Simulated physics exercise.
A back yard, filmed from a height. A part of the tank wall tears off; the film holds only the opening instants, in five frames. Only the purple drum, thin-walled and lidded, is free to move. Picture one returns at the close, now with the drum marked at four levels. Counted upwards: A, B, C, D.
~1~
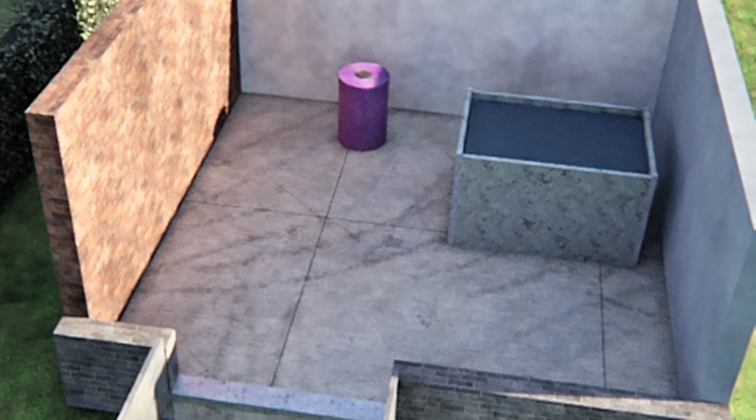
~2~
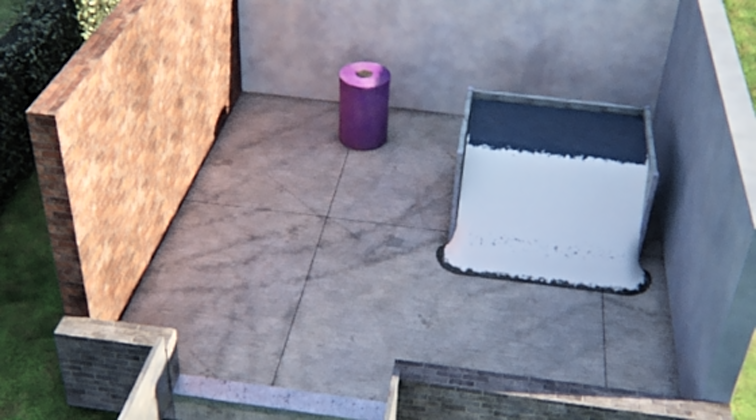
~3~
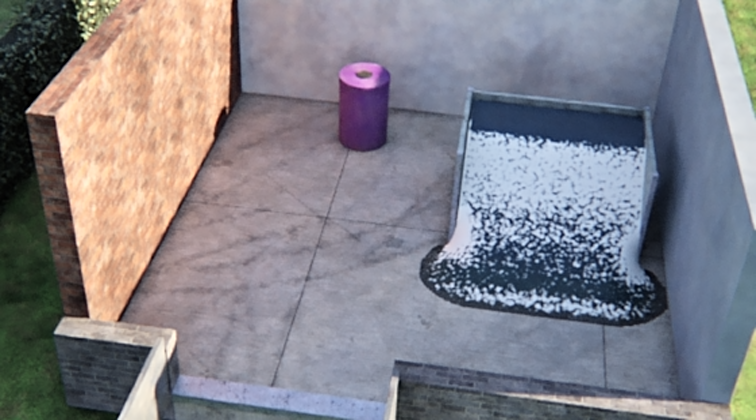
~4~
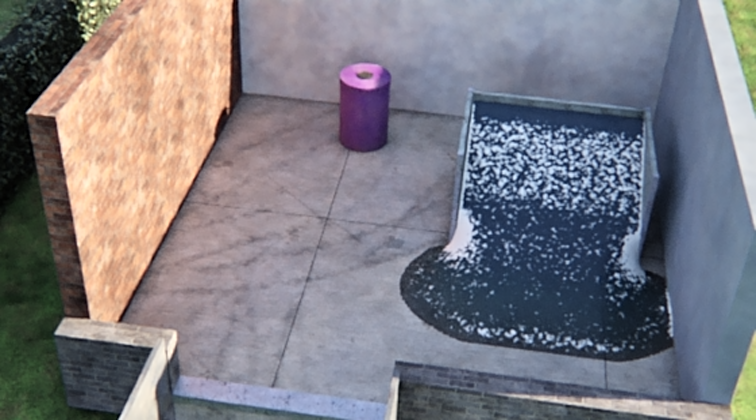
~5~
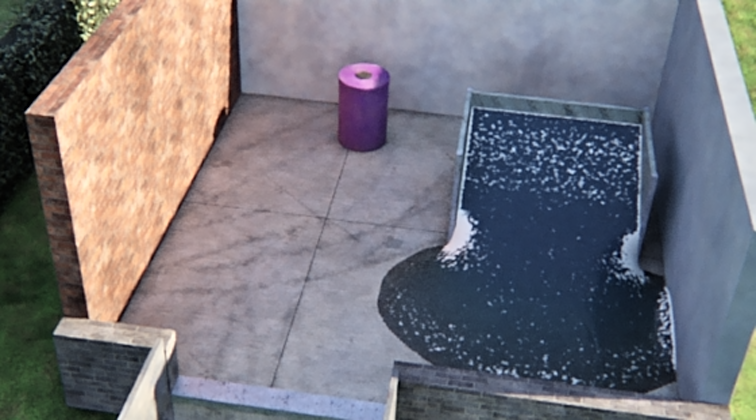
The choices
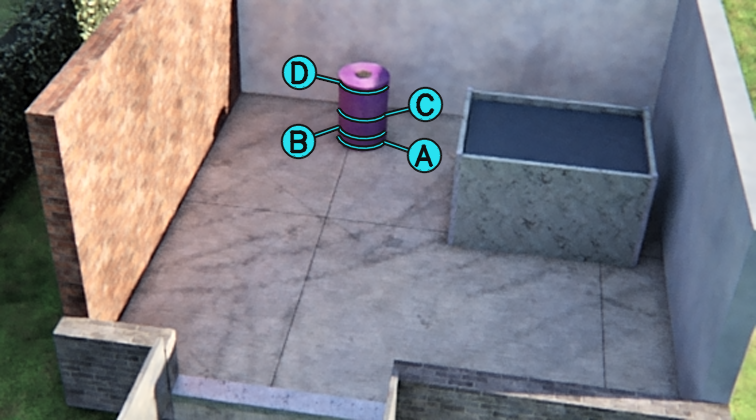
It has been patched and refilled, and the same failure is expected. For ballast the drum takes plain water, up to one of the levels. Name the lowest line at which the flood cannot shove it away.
B.
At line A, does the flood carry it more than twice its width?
No, less.
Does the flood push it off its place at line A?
Yes, it does.
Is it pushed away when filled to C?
No, not at all.
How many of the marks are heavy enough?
Three of them.
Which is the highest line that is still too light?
A it is.
On the marked copy, A at (358, 148); B at (358, 138); C at (359, 120); D at (360, 92); from the bottom up A, B, C, D.
For line A, it is pushed about its own width away.
For line B, it does not move.
For line C, it does not move.
For line D, it does not move.
